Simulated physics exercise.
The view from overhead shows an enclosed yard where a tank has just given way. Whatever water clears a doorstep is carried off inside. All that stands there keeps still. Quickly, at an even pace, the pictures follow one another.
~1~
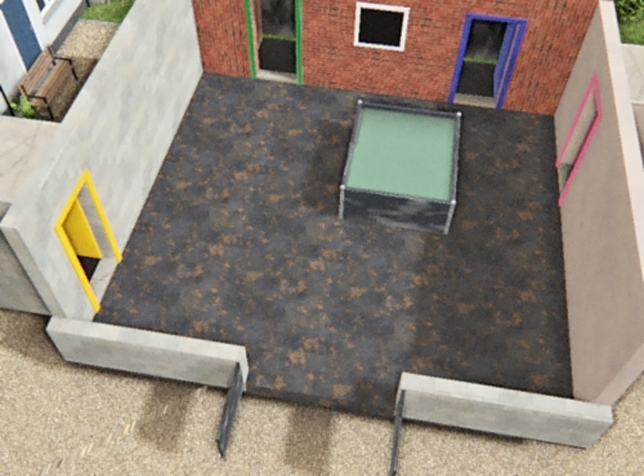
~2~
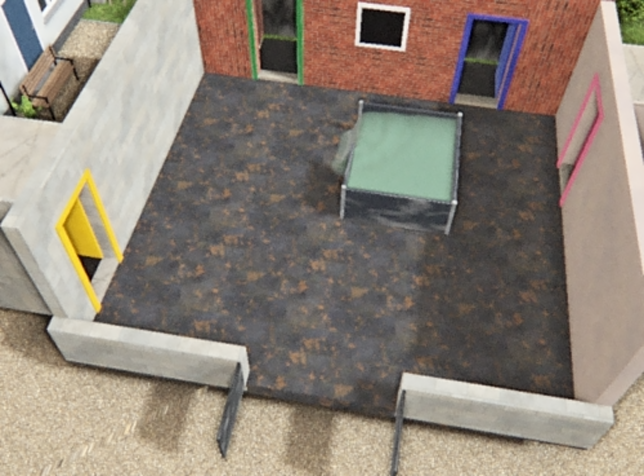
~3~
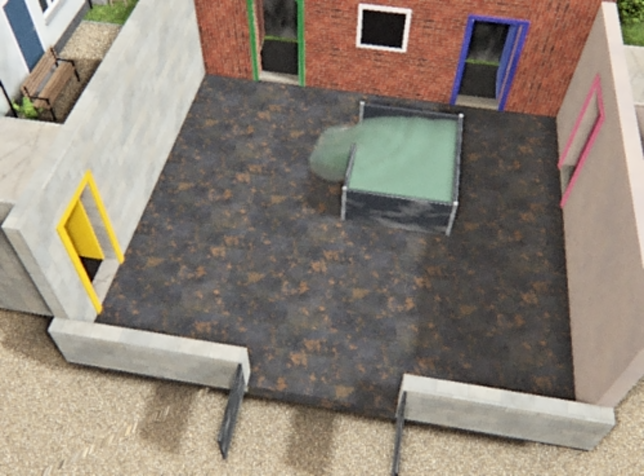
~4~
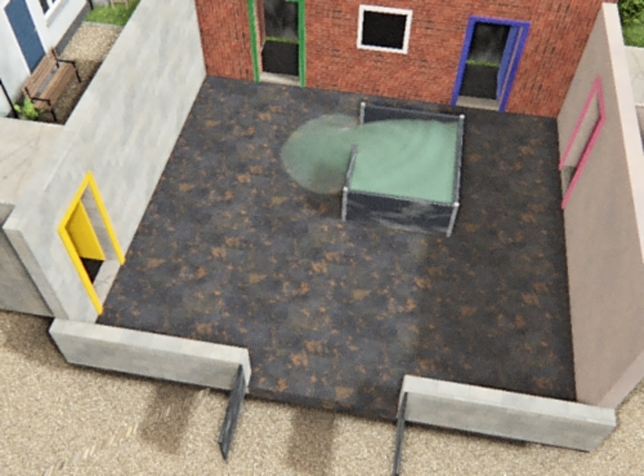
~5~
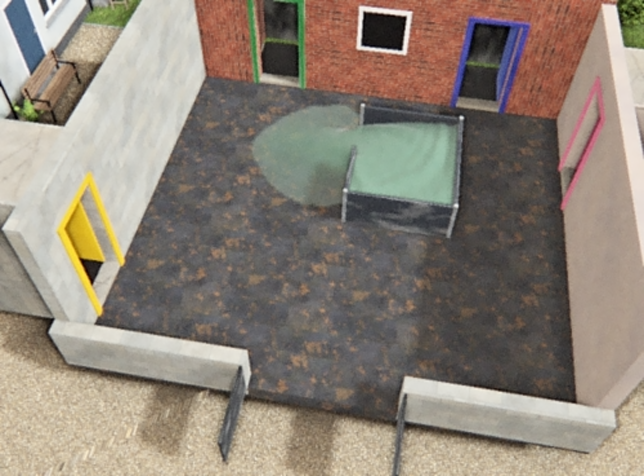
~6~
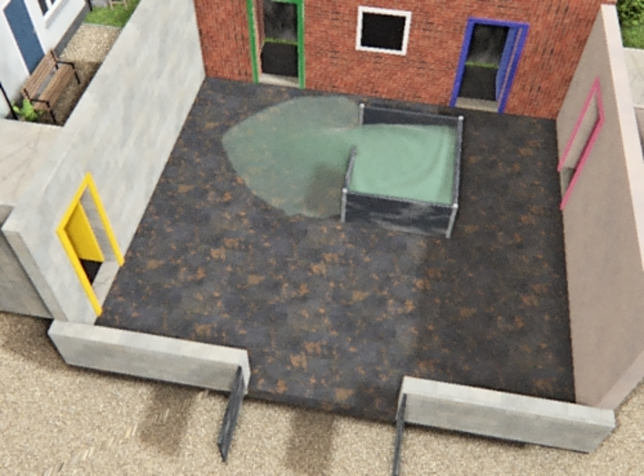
Green water pours from the tank's left side and spreads leftward across the dark yard.
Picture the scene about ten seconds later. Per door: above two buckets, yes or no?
Green door yes. Blue door no. Pink door no. Yellow door no.
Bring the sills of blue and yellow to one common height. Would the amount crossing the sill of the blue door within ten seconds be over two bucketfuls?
Looks like blue door ends up short there.
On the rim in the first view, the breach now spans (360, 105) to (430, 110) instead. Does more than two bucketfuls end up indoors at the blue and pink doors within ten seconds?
Blue exceeds the limit, pink stays within the limit.
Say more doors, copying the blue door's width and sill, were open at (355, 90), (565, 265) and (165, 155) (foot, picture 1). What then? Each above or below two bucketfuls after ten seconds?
Stays below the line; stays below the line; crosses the line.
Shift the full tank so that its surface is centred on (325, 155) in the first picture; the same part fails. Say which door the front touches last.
Result: The pink door.
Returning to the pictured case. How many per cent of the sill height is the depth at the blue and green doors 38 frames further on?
20 and 200 %, in that order.
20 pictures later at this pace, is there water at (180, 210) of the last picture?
Looking there, it would be swamped.
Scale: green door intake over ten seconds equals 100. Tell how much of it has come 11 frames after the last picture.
Some 15 per cent.
A moment on, water covers 25 % of the floor; the green door wet at the sill, nothing in, the blue door not reached, the pink door not reached, the yellow door not reached.
Next, water covers 30 % of the floor; the green door over two buckets in, the blue door not reached, the pink door not reached, the yellow door not reached.
Then, water covers 35 % of the floor; the green door far over two buckets in, the blue door not reached, the pink door not reached, the yellow door wet at the sill, nothing in.
Later, water covers 60 % of the floor; the green door far over two buckets in, the blue door not reached, the pink door not reached, the yellow door wet at the sill, nothing in.
In the end, water covers 90 % of the floor; the green door far over two buckets in, the blue door wet at the sill, nothing in, the pink door wet at the sill, nothing in, the yellow door under two buckets in.
